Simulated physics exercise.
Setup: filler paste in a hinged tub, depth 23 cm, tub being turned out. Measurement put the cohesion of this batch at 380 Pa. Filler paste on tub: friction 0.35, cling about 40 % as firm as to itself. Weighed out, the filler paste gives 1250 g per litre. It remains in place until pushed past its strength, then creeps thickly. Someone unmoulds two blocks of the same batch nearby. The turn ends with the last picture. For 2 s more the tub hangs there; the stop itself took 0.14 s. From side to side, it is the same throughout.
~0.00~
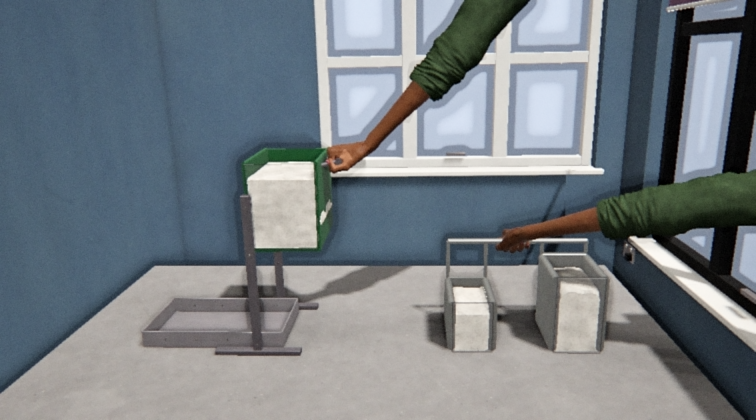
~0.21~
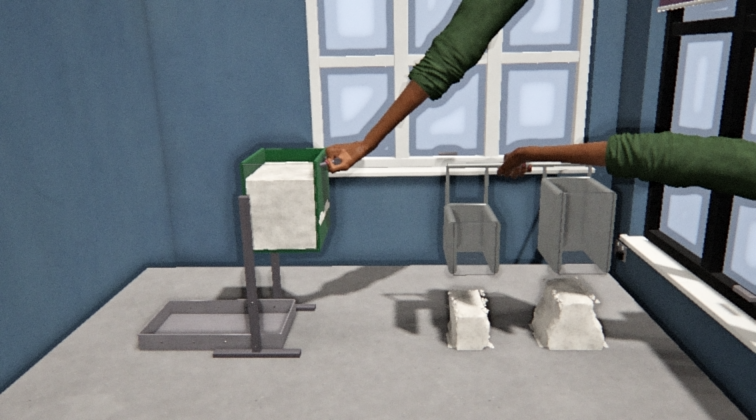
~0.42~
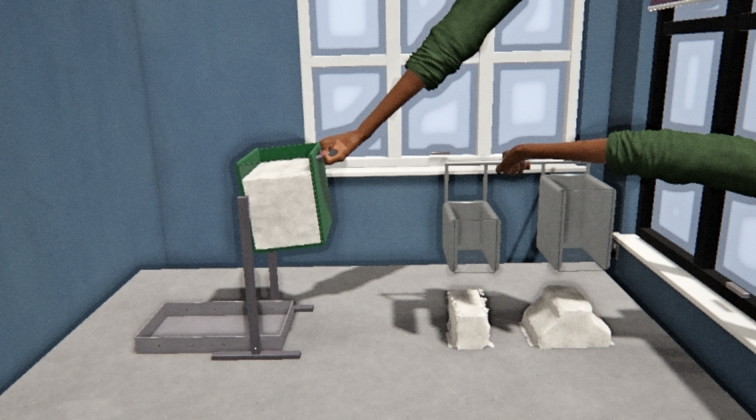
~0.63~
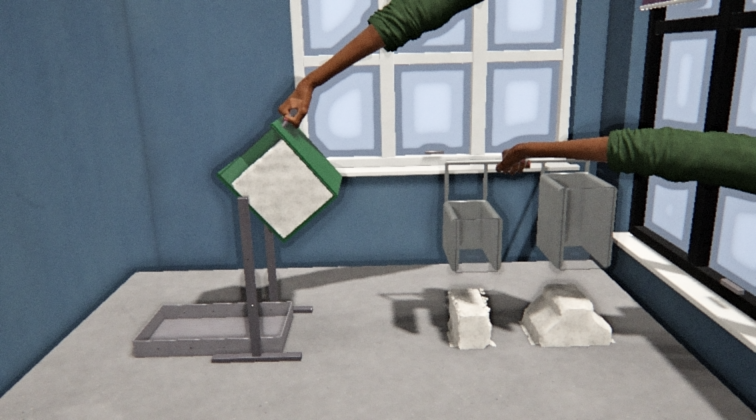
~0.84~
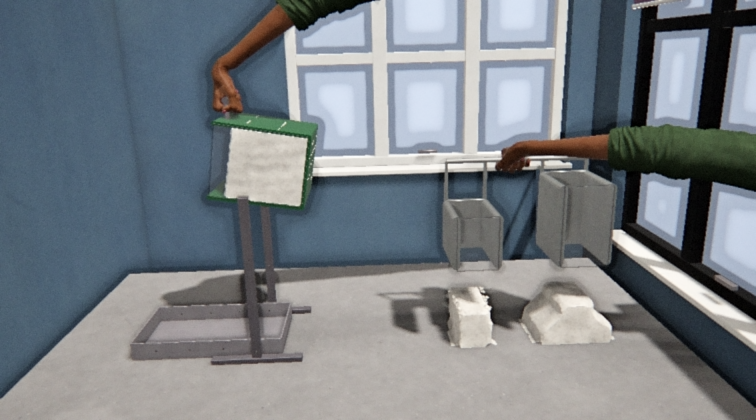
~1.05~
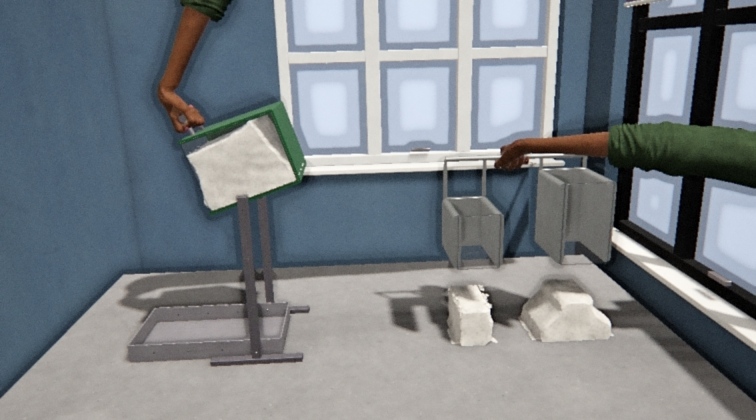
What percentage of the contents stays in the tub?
Near 0 %.
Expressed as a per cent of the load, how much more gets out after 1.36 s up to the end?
Roughly 30 percent of the load.
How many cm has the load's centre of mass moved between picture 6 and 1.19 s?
Something like 8 cm, give or take.
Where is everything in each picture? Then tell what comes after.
In the first frame, handle-side rim at (313, 163), tilt 0 degrees; top of the filler paste at (250, 179); blocks stand 12 cm, 18 cm (left to right).
In the second frame, handle-side rim at (313, 163), tilt 0 degrees; top of the filler paste at (248, 180); blocks stand 11 cm, 14 cm (left to right).
In the third frame, handle-side rim at (308, 156), tilt 6 degrees; top of the filler paste at (303, 174); blocks stand 11 cm, 12 cm (left to right).
In the fourth frame, handle-side rim at (271, 127), tilt 40 degrees; top of the filler paste at (279, 144); blocks stand 11 cm, 12 cm (left to right).
In the fifth frame, handle-side rim at (213, 125), tilt 81 degrees; top of the filler paste at (237, 130); blocks stand 11 cm, 12 cm (left to right).
In the sixth frame, handle-side rim at (180, 145), tilt 108 degrees; top of the filler paste at (249, 125); blocks stand 11 cm, 12 cm (left to right).
After 1.19 s, the tub is at 108 degrees and holds 65 %.
After 1.36 s, the tub is at 108 degrees and holds 31 %.
After 1.53 s, the tub is at 108 degrees and holds 14 %.
After 1.70 s, the tub is at 108 degrees and holds 0 %.
After 3.05 s, at the end, the tub is at 108 degrees and holds 0 %.
